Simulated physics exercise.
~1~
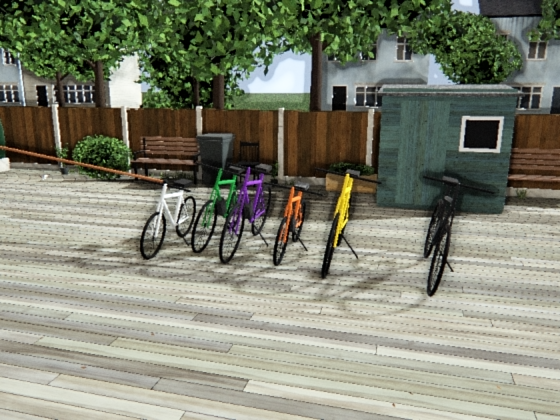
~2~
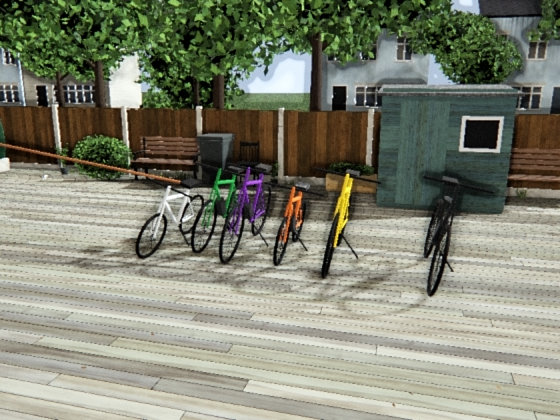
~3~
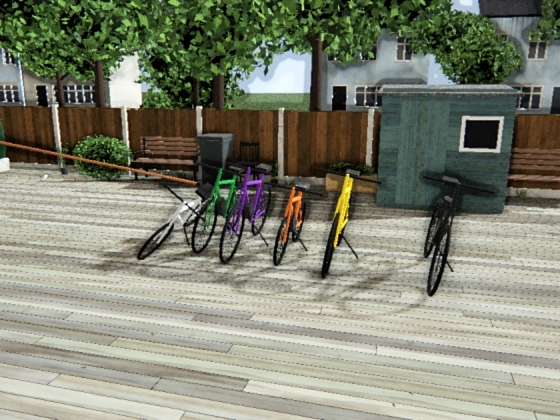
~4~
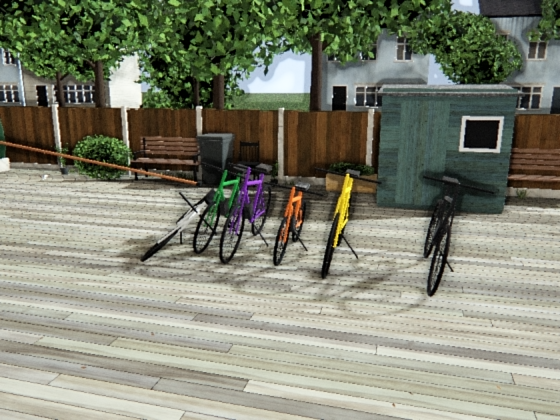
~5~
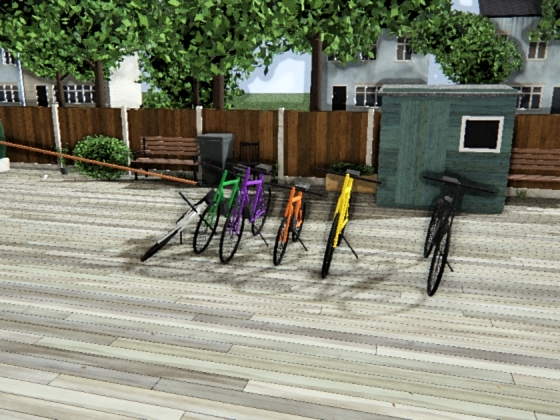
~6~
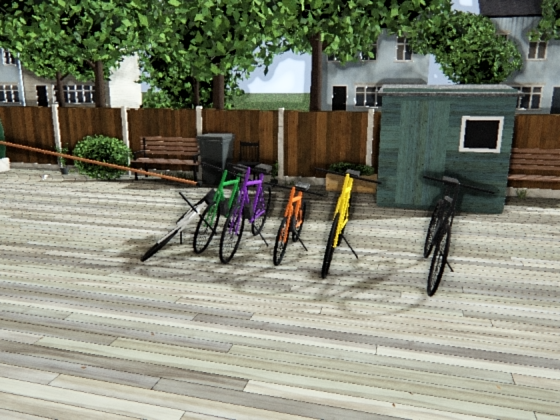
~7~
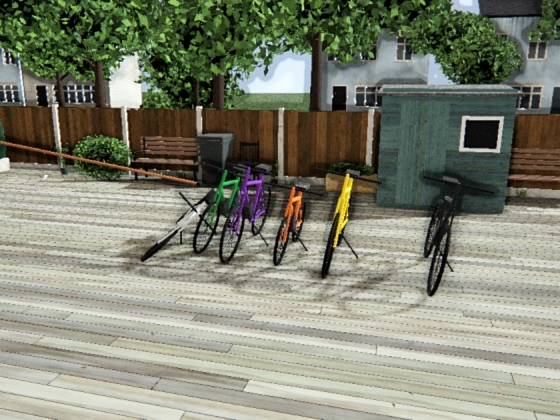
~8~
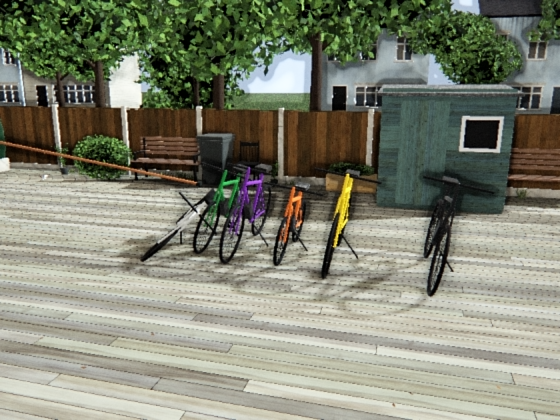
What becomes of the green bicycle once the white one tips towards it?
The green bicycle stays standing on its stand, tilting only very slightly as the white one comes to rest against it.
